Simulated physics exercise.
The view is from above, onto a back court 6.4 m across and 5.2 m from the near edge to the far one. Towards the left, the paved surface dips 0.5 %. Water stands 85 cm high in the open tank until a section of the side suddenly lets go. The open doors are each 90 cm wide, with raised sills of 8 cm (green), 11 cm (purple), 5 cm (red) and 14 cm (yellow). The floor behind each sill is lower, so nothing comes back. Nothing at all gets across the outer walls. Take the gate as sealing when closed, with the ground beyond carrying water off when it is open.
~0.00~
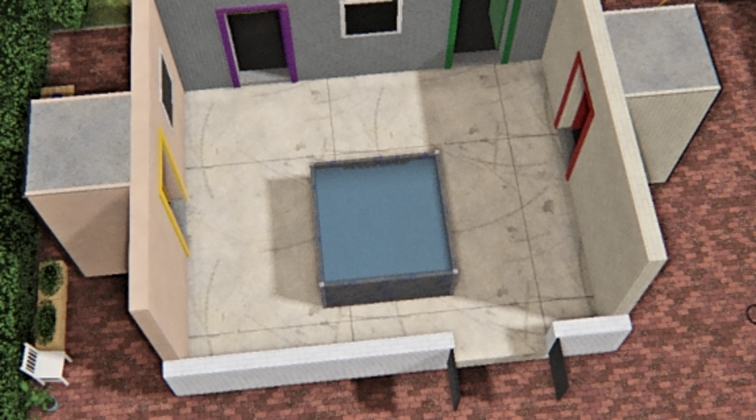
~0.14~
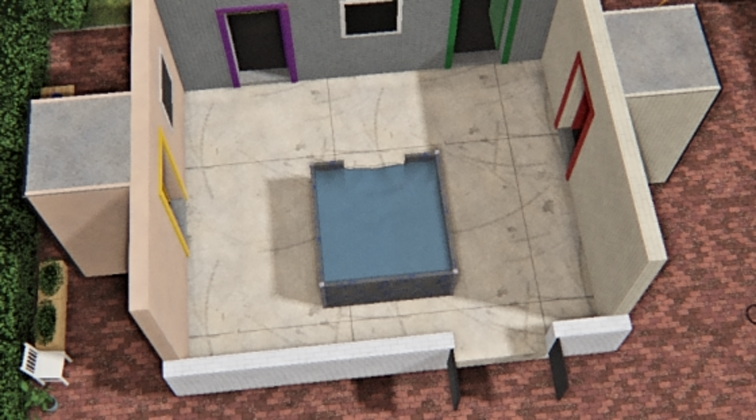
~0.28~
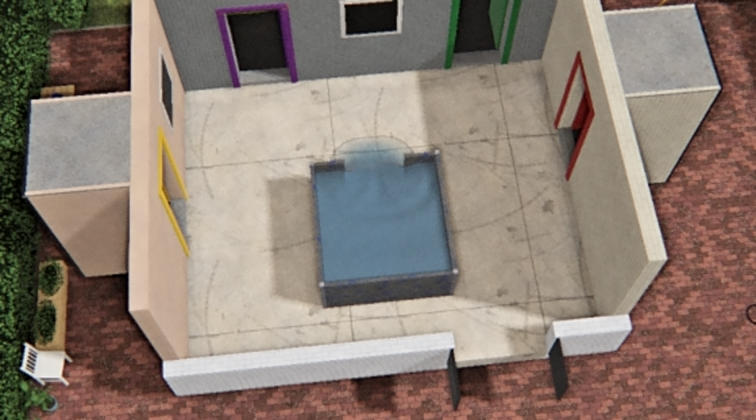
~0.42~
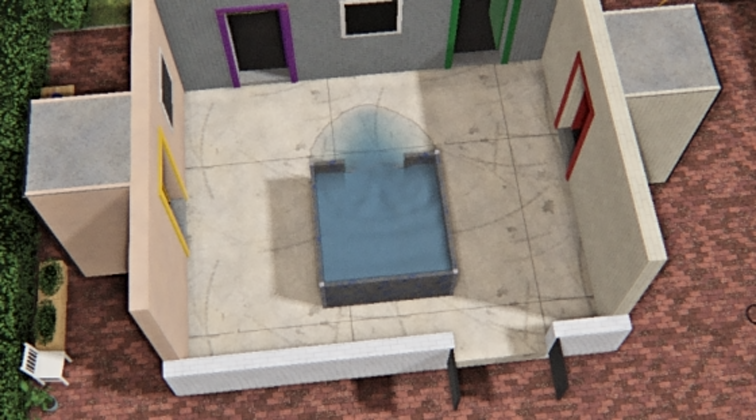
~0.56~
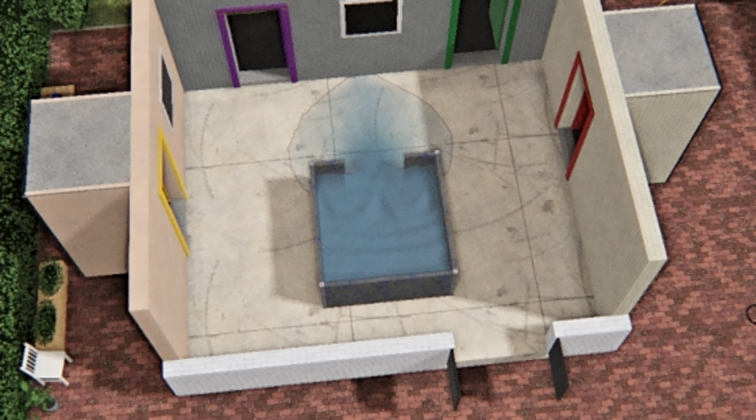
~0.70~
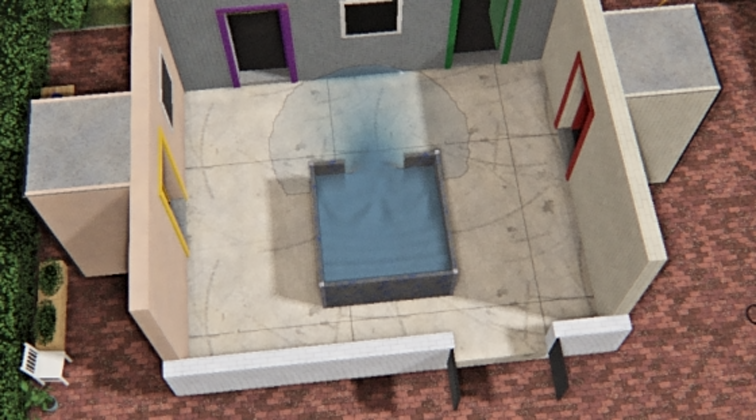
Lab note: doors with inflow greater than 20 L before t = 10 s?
Green door greater, purple door greater, red door greater, yellow door not greater.
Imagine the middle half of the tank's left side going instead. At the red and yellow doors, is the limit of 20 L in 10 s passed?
Against that limit: Red over, yellow past it.
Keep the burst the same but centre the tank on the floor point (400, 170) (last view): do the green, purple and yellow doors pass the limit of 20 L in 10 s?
Green goes beyond, purple stays inside, yellow stays inside, judged against that limit.
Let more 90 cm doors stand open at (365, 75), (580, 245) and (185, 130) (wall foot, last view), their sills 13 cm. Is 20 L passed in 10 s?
In turn: Beyond it, short of it, beyond it.
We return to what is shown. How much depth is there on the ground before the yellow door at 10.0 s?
Roughly 5.5 centimetres.
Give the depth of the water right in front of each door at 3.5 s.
Centimetres: Green 11 / purple 14 / red 11 / yellow 8.
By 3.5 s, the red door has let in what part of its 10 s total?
About 15%.
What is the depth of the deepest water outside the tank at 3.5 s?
Around 28 centimetres deep.
After 1.4 s water covers 30 % of the floor and is deepest (46 cm) near (369, 178); green door 15 cm at the sill, 1 L in, purple door 21 cm at the sill, 4 L in, red door not reached, yellow door not reached.
After 2.2 s water covers 35 % of the floor and is deepest (40 cm) near (195, 95); green door 16 cm at the sill, 21 L in, purple door 20 cm at the sill, 34 L in, red door 3 cm at the sill, 0 L in, yellow door not reached.
After 3.5 s water covers 70 % of the floor and is deepest (28 cm) near (358, 80); green door 11 cm at the sill, 42 L in, purple door 14 cm at the sill, 57 L in, red door 11 cm at the sill, 9 L in, yellow door 8 cm at the sill, 0 L in.
After 6.0 s water covers 95 % of the floor and is deepest (18 cm) near (186, 122); green door 11 cm at the sill, 71 L in, purple door 10 cm at the sill, 68 L in, red door 9 cm at the sill, 46 L in, yellow door 8 cm at the sill, 0 L in.
After 10.0 s water covers 100 % of the floor and is deepest (13 cm) near (191, 373); green door 7 cm at the sill, 88 L in, purple door 7 cm at the sill, 70 L in, red door 6 cm at the sill, 61 L in, yellow door 5 cm at the sill, 0 L in.
